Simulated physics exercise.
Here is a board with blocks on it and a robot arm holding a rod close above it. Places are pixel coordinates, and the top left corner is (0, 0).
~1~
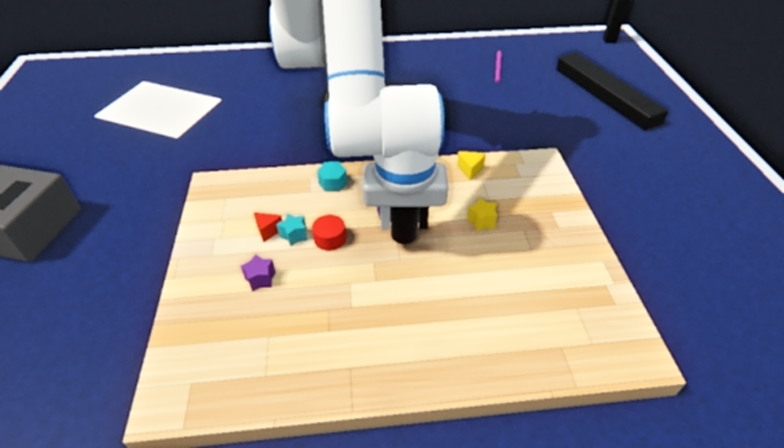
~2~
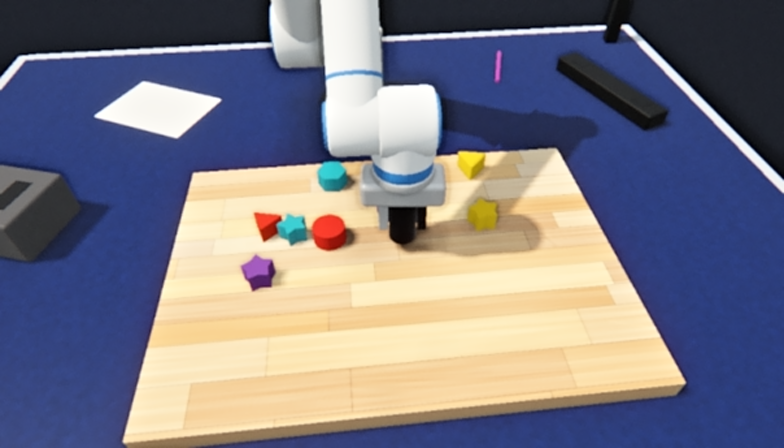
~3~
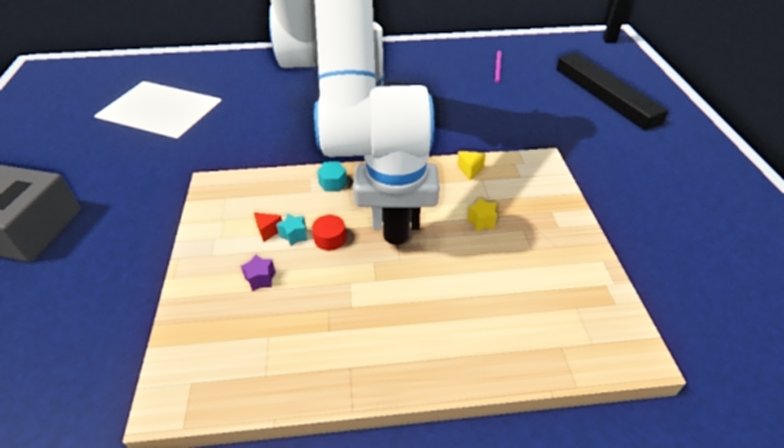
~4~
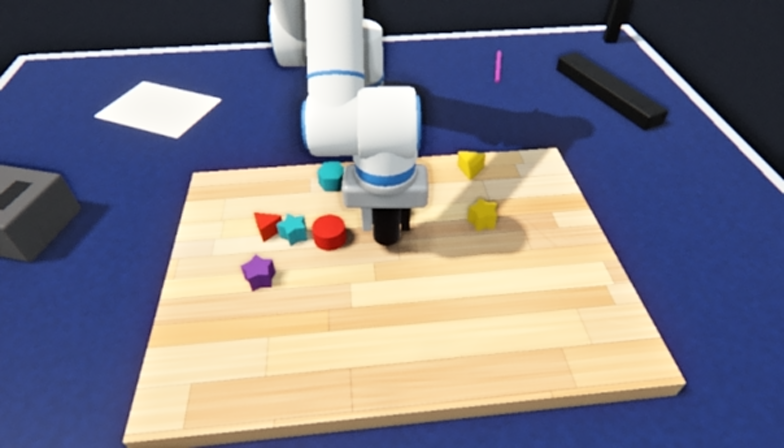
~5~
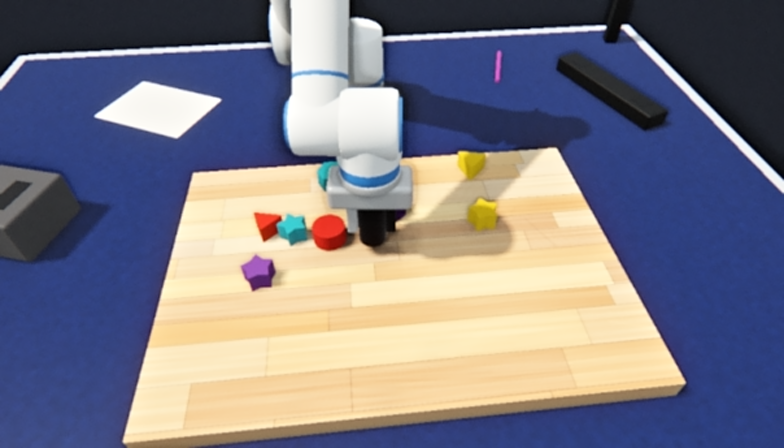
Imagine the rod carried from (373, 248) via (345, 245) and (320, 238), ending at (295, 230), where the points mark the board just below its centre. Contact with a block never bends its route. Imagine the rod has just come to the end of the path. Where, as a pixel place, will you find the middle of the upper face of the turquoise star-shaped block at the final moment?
It ends at (238, 215).
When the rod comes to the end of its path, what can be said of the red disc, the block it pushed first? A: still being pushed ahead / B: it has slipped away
I'll go with A - still being pushed ahead.
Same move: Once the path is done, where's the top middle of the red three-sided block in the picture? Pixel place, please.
Near (216, 214).
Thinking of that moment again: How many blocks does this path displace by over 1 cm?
Going by the path, three or more of them shift by more than about 1 cm.
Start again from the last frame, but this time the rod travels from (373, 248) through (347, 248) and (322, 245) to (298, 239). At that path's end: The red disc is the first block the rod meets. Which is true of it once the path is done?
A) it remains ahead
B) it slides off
A
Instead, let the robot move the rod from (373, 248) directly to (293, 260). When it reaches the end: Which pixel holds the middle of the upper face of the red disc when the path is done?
By then it is at (309, 221).
The first path, step by step. One third of the way, rod (344, 235); turquoise star-shaped block (289, 223); red disc (316, 223).
Two thirds of the way, rod (317, 228); red three-sided block (241, 215); turquoise star-shaped block (262, 219); red disc (290, 217).
At the end, rod (293, 221); red three-sided block (216, 214), turned 15° anticlockwise; turquoise star-shaped block (238, 215); red disc (266, 211); purple hexagonal block unmoved.
